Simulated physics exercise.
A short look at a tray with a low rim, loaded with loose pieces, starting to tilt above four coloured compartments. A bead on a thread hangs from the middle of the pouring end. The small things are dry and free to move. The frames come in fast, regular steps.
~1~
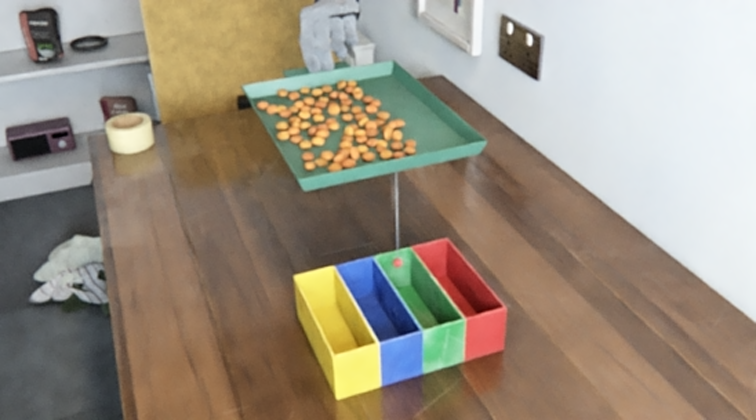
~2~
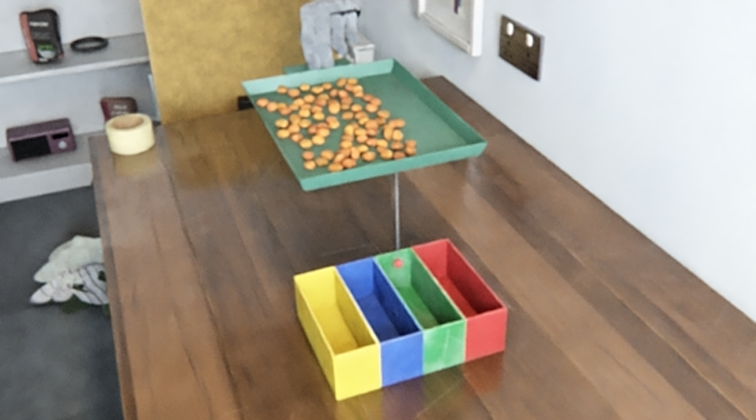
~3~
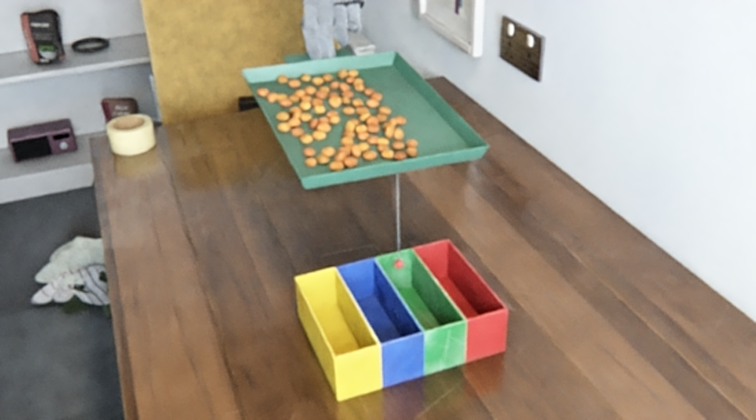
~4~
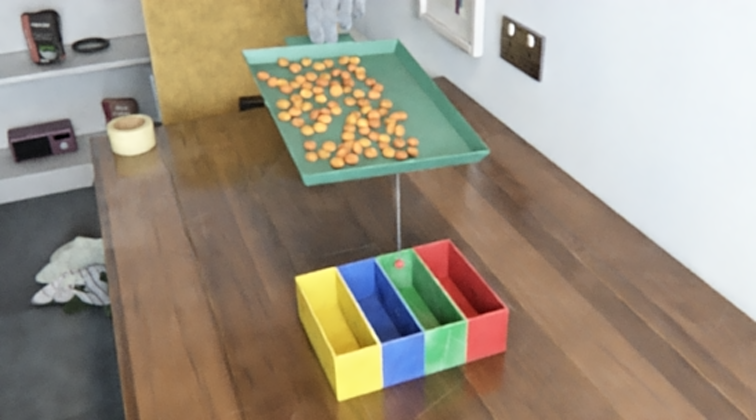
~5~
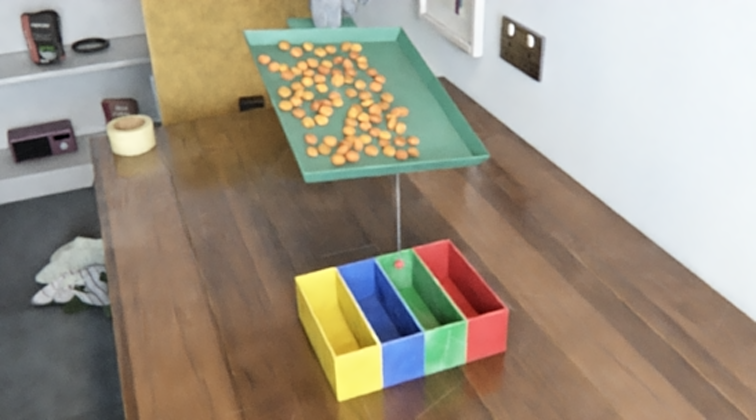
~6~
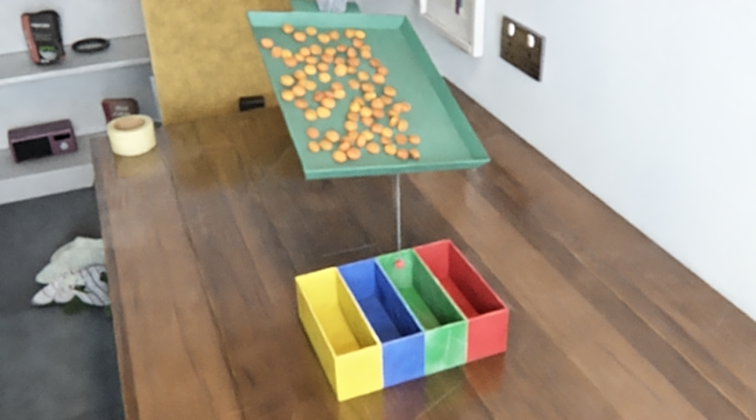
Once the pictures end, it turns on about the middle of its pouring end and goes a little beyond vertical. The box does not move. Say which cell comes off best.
Most goes to the red cell.
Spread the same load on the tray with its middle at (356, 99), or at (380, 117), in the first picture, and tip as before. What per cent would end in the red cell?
In turn 20 and 20 in a hundred.
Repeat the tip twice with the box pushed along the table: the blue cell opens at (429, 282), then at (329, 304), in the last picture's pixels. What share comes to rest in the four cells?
About 100 and 0 per cent.
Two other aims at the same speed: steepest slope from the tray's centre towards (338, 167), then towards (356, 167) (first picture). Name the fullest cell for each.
One: Yellow. Two: That yellow cell.
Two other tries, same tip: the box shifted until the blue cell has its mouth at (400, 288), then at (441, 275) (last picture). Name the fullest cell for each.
One: That red cell. Two: That green cell.
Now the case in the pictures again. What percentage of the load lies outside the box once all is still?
Near 60 %.
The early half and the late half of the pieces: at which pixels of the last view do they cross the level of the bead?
Early half (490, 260), late half (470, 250).
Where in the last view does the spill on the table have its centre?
Roughly at (530, 307).
Shortly afterwards, tray tipped steeply; all but a few on the tray; a little falling or outside the box.
Next, tray tipped past a quarter turn; only a few on the tray; near a quarter in the red cell; a little in the green cell; near two thirds falling or outside the box.
Some moments later, tray tipped past a quarter turn; near a third in the red cell; a little in the green cell; only a few in the blue cell; near two thirds falling or outside the box.
In the end, tray tipped past a quarter turn; near a third in the red cell; a little in the green cell; only a few in the blue cell; none at all in the yellow cell; near two thirds outside the box.
